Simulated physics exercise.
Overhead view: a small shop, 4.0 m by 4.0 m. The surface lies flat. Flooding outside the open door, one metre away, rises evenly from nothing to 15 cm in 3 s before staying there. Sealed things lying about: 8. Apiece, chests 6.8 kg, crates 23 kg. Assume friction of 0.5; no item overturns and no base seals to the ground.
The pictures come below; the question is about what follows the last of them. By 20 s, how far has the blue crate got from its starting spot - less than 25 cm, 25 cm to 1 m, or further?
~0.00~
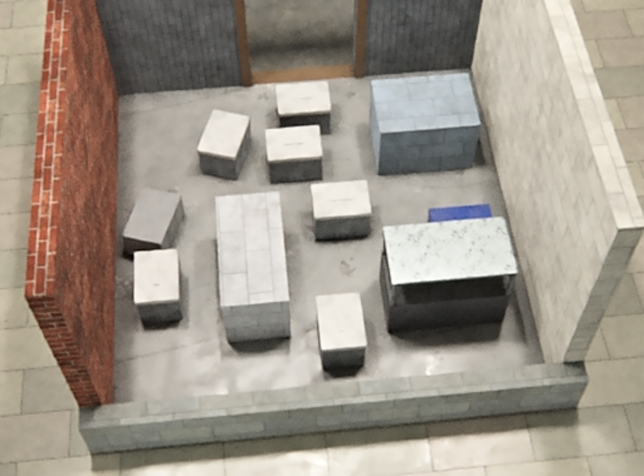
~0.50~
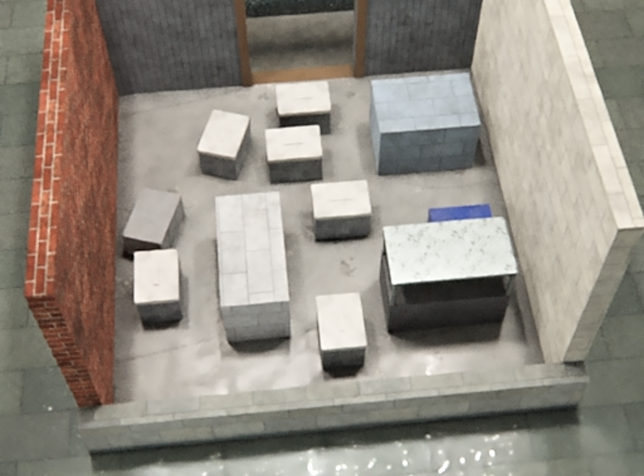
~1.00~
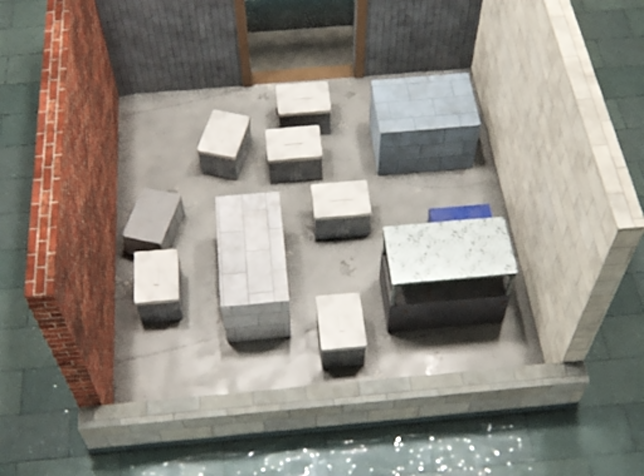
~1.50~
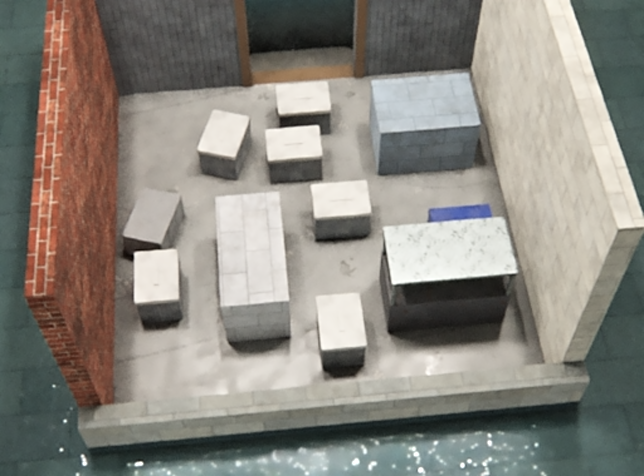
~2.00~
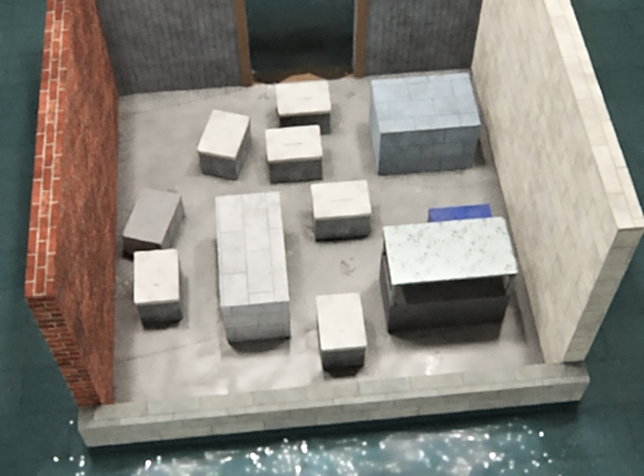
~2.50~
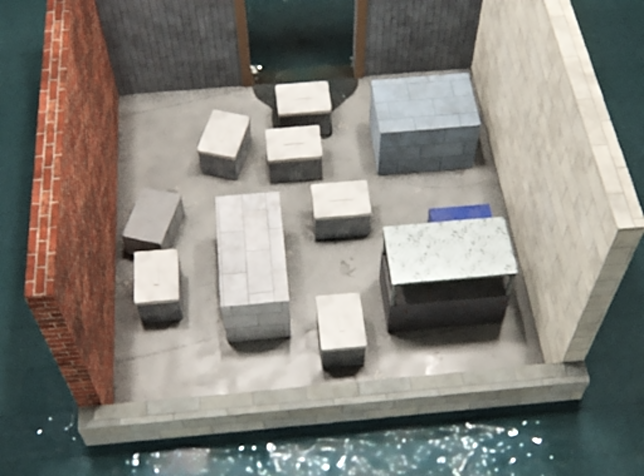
Shifts somewhat.
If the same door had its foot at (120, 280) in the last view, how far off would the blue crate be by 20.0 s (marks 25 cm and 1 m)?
Under that change the blue crate is pushed a bit.
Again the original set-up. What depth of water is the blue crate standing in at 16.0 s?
Near 9 cm deep.
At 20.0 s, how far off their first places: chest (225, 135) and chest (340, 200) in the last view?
They sit 80 cm and 200 cm away, in the order given.
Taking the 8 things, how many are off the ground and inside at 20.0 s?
The count is 8.
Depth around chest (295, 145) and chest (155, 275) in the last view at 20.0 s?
Some 14 cm at the first, some 10 cm at the second.
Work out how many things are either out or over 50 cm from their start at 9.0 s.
By that time the total stands at 4.
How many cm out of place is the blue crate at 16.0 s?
I'd put it at around 60 cm.
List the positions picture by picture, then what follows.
In the first picture, the blue crate at (463, 223) rests on the ground; water covers 0.0 m2; 0 of 8 have shifted.
In the second picture, the blue crate at (463, 223) rests on the ground; 0.0 m2 under water; 0 of 8 have shifted.
In the third picture, the blue crate at (463, 223) rests on the ground; water covers 0.0 m2; 0 of 8 have shifted.
In the fourth picture, the blue crate at (463, 223), on the bottom; water covers 0.0 m2; 0 of 8 have shifted.
In the fifth picture, the blue crate at (463, 223) rests on the ground; water covers 0.0 m2; 0 of 8 have shifted.
In the sixth picture, the blue crate at (463, 223) rests on the ground; 0.4 m2 under water; 0 of 8 have shifted.
After 4.0 s the blue crate is near (463, 223), 0.0 m from its start, aground; 1 afloat.
After 9.0 s the blue crate is near (463, 223), 0.0 m from its start, aground; 5 afloat.
After 16.0 s the blue crate is near (464, 177), 0.6 m from its start, afloat; 7 afloat.
After 20.0 s the blue crate is near (473, 163), 0.7 m from its start, afloat; 8 afloat.
